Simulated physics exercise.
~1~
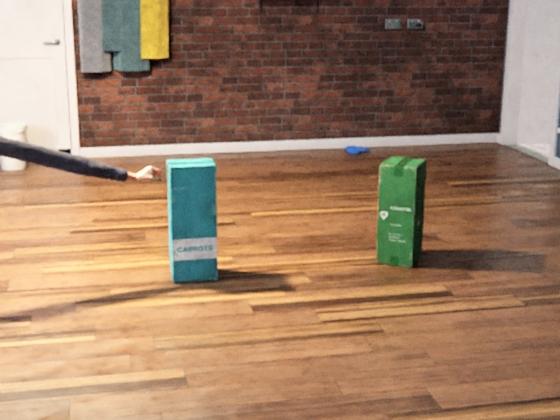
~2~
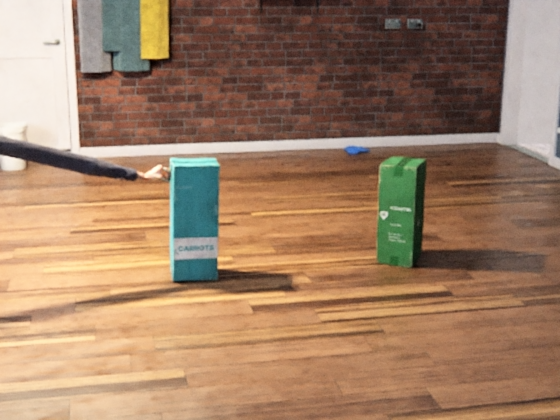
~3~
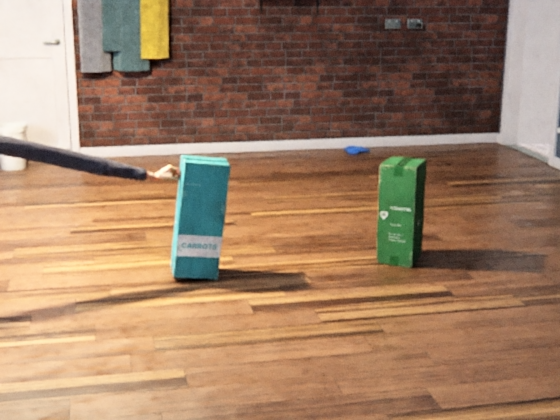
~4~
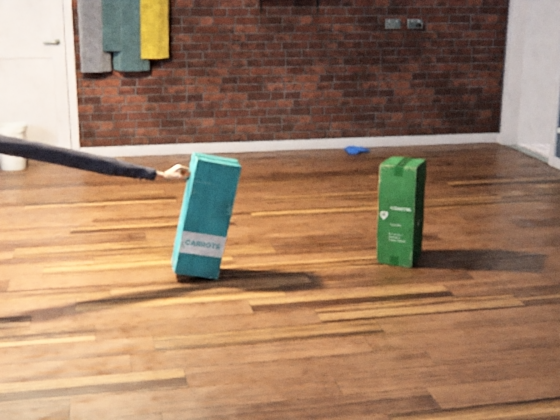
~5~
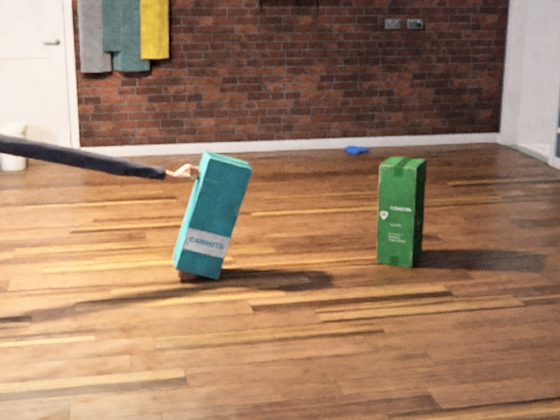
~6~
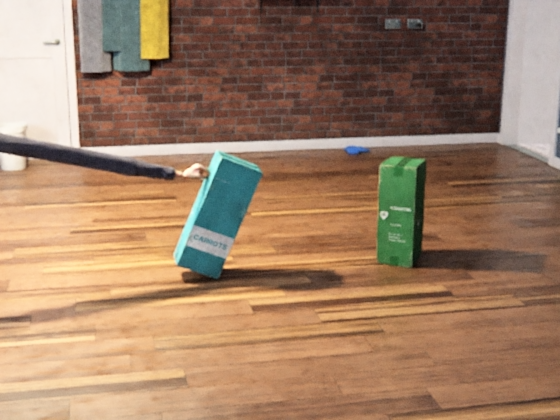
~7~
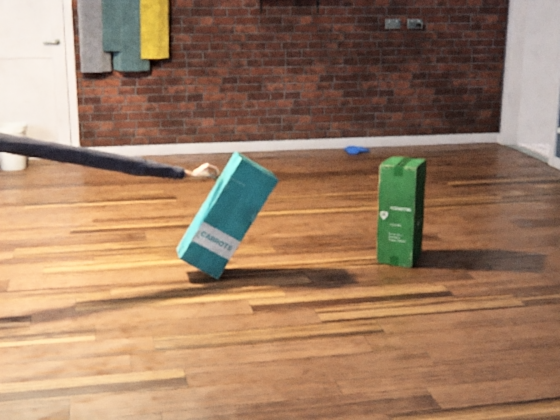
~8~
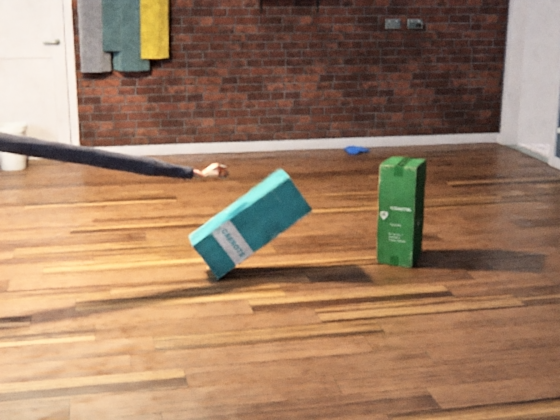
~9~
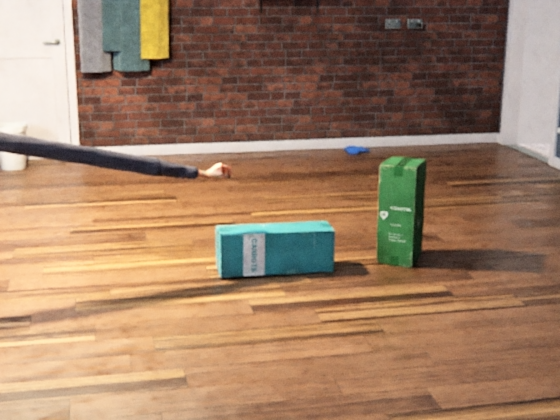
A turquoise box tips rightward as a hand pushes it, toppling beside an upright green box.
